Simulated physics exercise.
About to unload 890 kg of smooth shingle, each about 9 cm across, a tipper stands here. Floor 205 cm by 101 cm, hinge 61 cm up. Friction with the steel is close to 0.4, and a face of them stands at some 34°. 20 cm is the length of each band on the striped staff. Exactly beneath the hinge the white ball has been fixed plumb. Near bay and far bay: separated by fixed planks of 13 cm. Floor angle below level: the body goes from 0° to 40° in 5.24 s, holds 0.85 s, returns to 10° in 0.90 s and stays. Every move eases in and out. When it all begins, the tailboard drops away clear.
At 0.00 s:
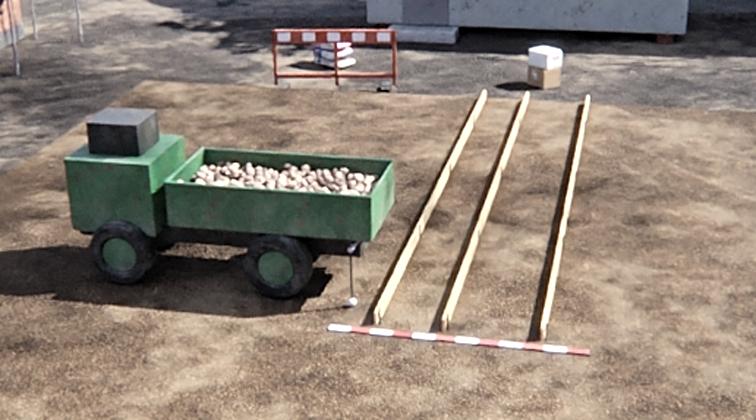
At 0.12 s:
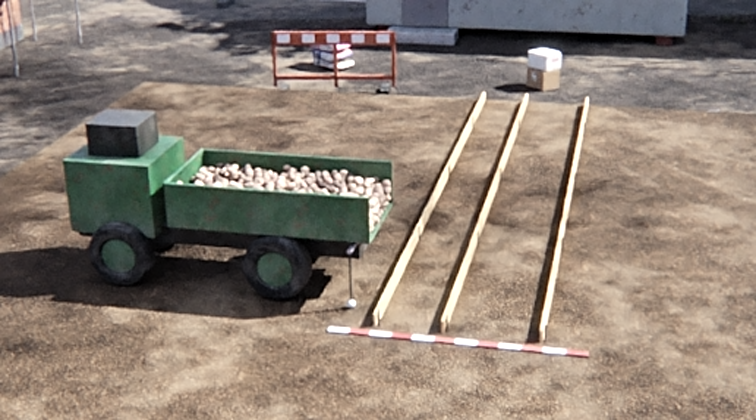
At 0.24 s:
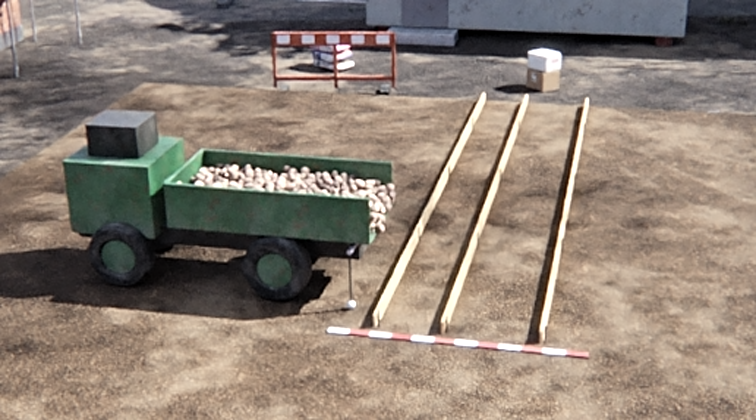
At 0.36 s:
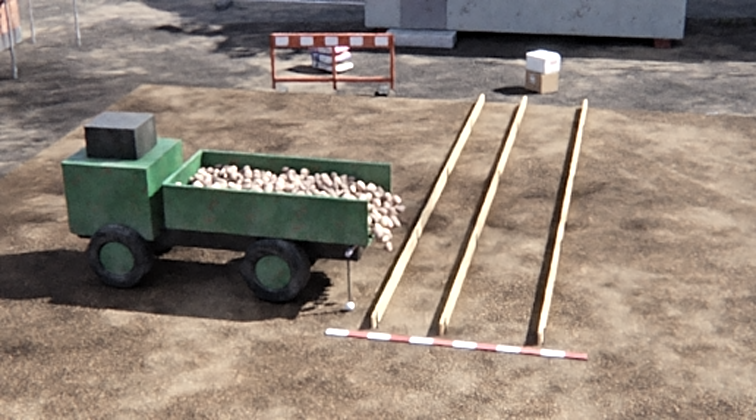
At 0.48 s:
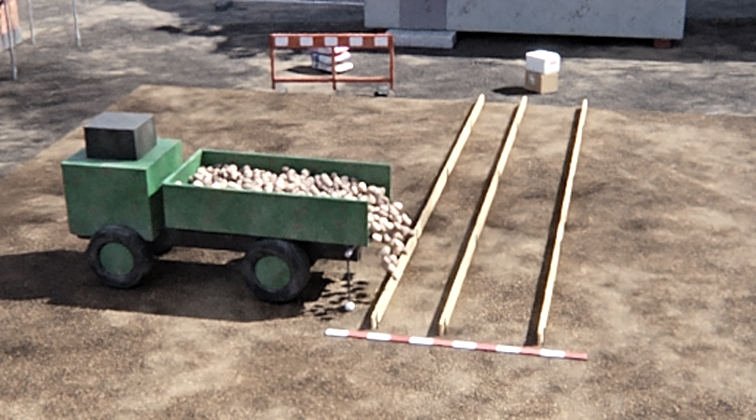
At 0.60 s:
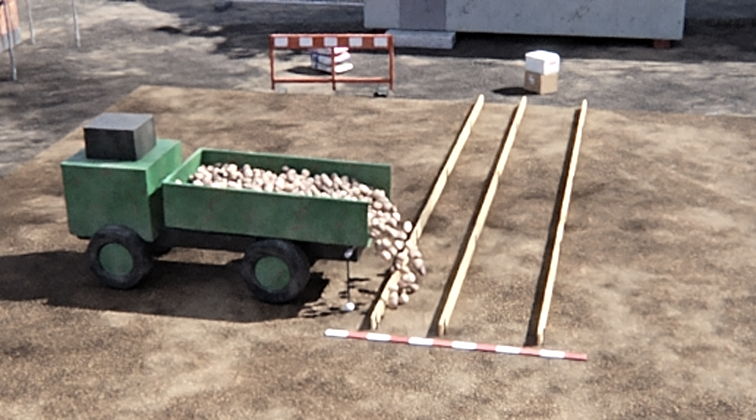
On a dirt yard, a green tipper truck's rear board drops away and pale rounded stones pour off the right end.
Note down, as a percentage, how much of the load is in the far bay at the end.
Approximately 30 out of 100.
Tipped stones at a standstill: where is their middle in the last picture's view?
Their middle lands near (433, 283).
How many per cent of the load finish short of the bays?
Around 15 per cent of the load ends up there.
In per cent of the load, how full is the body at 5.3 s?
About 0% remains inside.
After 3.9 s the floor is at 34°; 18 % in the body, 9 % short of the bays, 61 % in the near bay, 13 % in the far bay; the foremost stones are at (516, 294).
After 5.3 s the floor is at 40°; 0 % in the body, 13 % short of the bays, 56 % in the near bay, 31 % in the far bay; the foremost stones are at (547, 305).
After 7.4 s the floor is at 10°; 0 % in the body, 13 % short of the bays, 56 % in the near bay, 31 % in the far bay; the foremost stones are at (547, 305).
After 10.2 s the floor is at 10°; 0 % in the body, 13 % short of the bays, 56 % in the near bay, 31 % in the far bay; the foremost stones are at (547, 305).
